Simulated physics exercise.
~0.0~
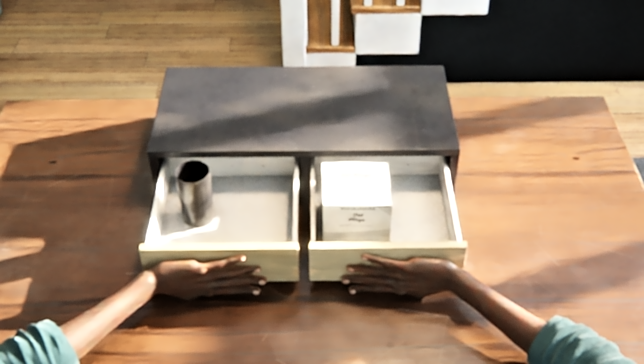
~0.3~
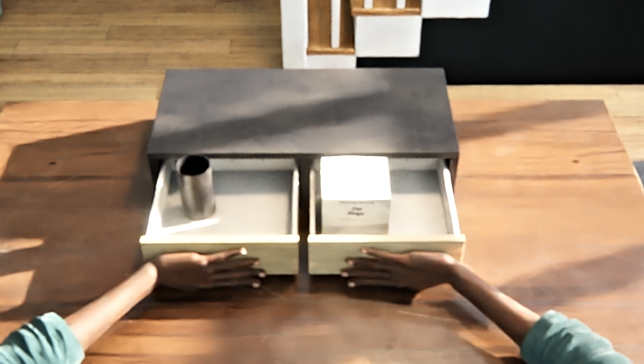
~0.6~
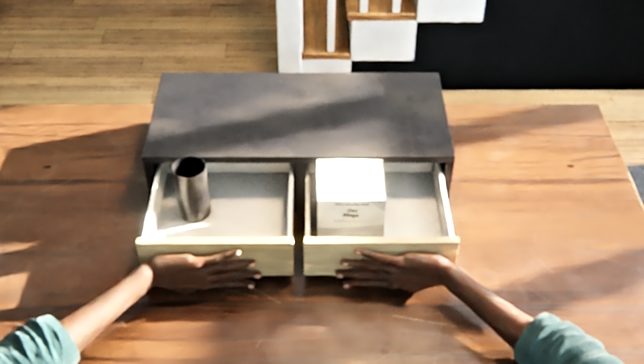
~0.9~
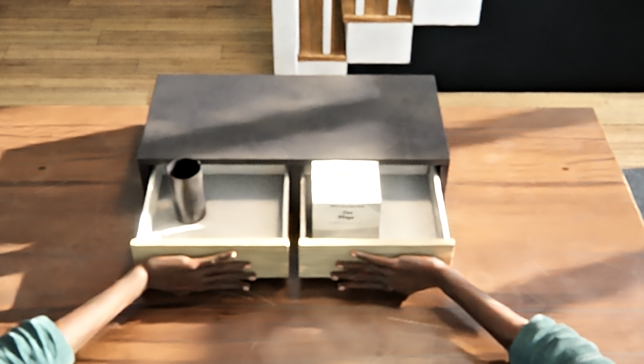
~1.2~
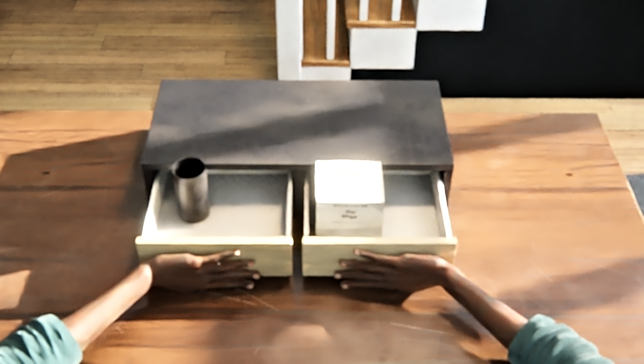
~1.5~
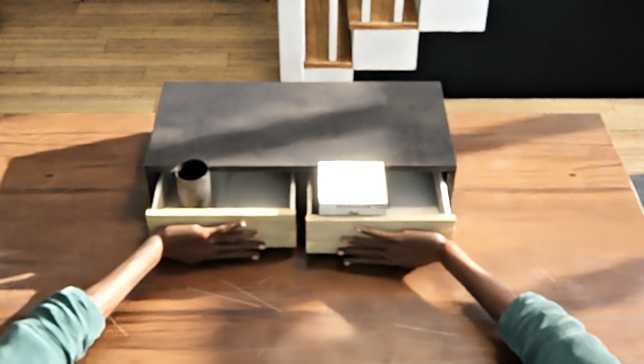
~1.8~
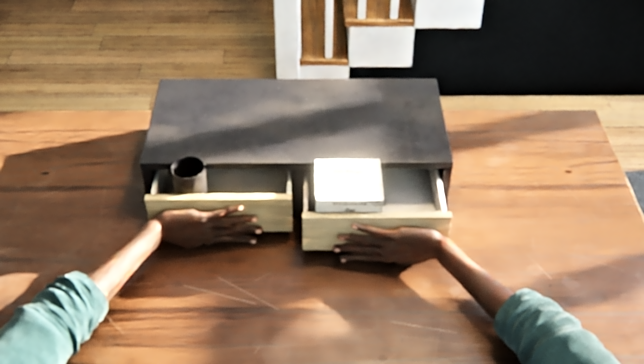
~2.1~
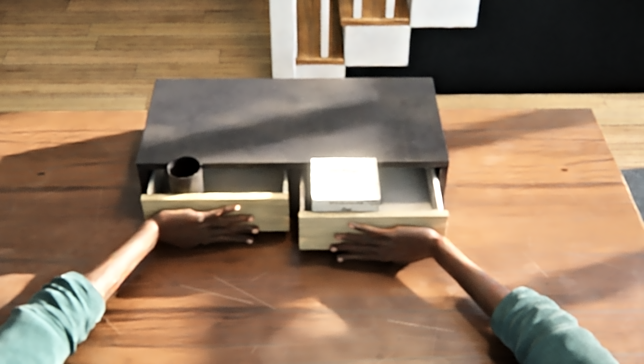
The footage shows two hands pushing a pair of open drawers into a dark chest on a wooden table, the left holding an upright black beaker and the right a white box. Both slide partway inwards, the left moving slightly further, and remain ajar with the hands against their fronts.
